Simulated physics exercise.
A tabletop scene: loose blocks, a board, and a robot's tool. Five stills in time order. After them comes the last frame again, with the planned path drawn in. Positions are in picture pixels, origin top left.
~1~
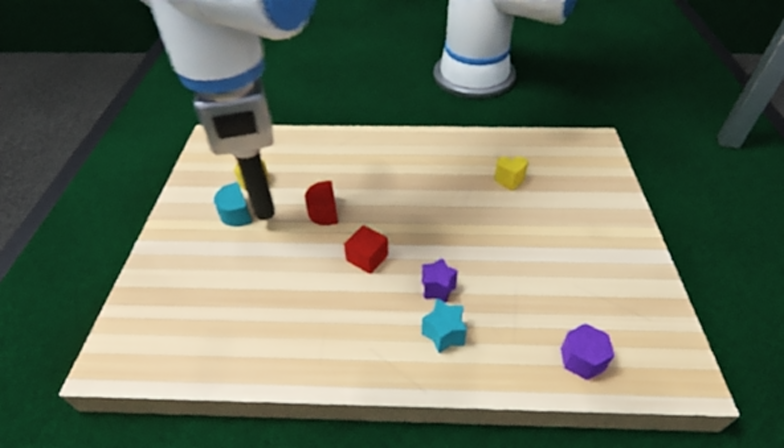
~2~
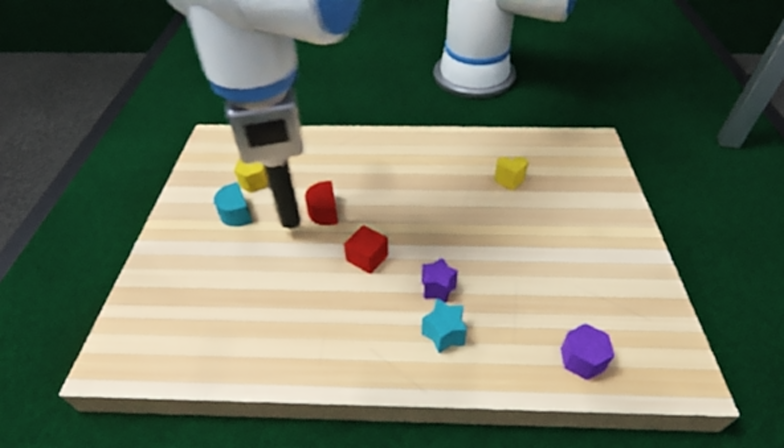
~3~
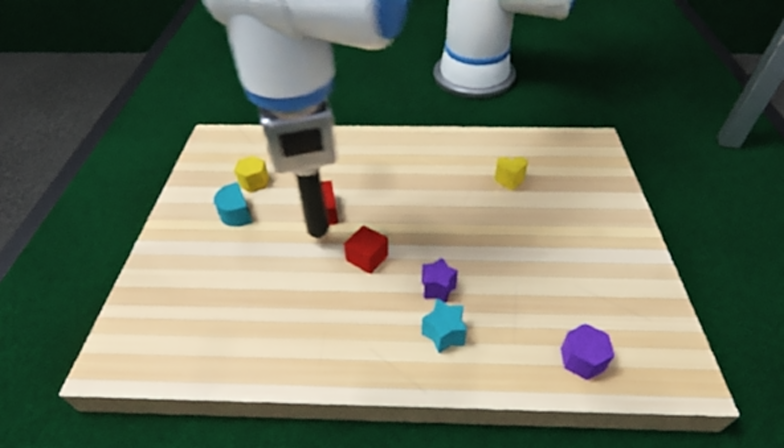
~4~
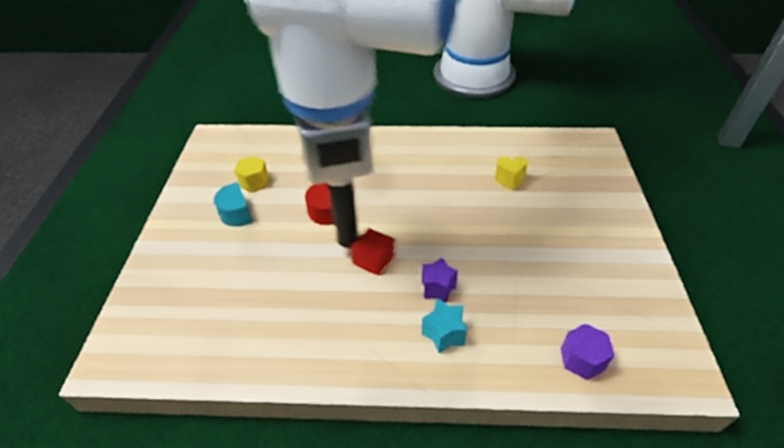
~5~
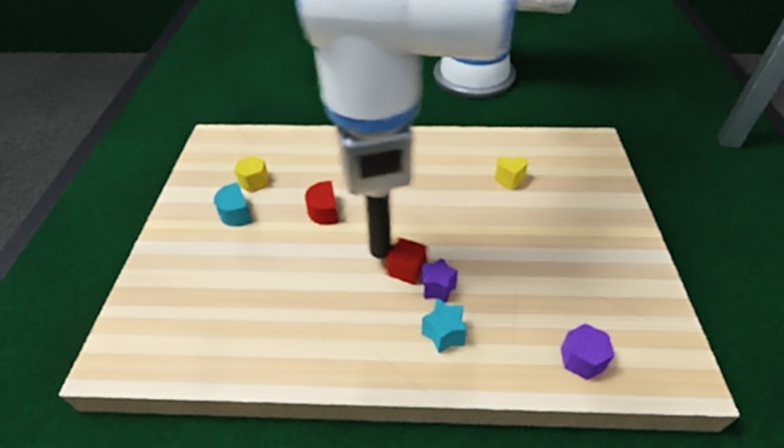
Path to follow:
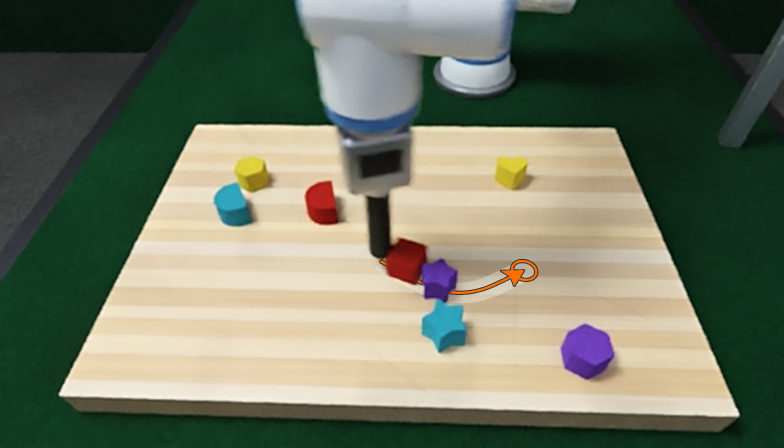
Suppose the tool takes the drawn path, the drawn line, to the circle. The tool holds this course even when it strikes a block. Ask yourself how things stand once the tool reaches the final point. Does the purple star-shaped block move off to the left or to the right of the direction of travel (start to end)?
Slides right.
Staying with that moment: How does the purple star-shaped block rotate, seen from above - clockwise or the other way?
It spins clockwise.
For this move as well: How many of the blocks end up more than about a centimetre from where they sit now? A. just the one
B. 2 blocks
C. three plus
I'll go with B - 2 blocks.
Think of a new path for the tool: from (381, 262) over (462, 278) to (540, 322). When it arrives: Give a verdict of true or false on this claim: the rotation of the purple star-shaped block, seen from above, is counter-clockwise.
Verdict: False.
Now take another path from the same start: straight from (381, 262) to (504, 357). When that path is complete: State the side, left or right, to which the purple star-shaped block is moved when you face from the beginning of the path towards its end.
Shifts left.
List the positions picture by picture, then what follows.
The first picture shows lower end of the tool at (265, 213), tops of blocks, red square at (366, 240), purple star-shaped block at (439, 272), turquoise star-shaped block at (446, 317).
The second picture shows tool at (291, 221), blocks as before.
The third picture shows tool at (318, 230), blocks as before.
The fourth picture shows tool at (348, 240), red square at (373, 243).
The fifth picture shows tool at (381, 250), red square at (407, 252), purple star-shaped block at (439, 272), turquoise star-shaped block at (446, 317).
The drawn path runs from (381, 262) via (426, 285) and (479, 290), ending at (524, 270).
On the path given first. One third of the way, tool at (427, 274); red square at (456, 263), turned 40° anticlockwise; purple star-shaped block at (481, 285), turned 70° clockwise.
Two thirds of the way, tool at (482, 279); red square at (491, 252), turned 90° anticlockwise; purple star-shaped block at (502, 291).
At the end, tool at (527, 259); red square at (503, 237), turned 140° anticlockwise; purple star-shaped block at (507, 290), turned 150° clockwise; turquoise star-shaped block not moved.
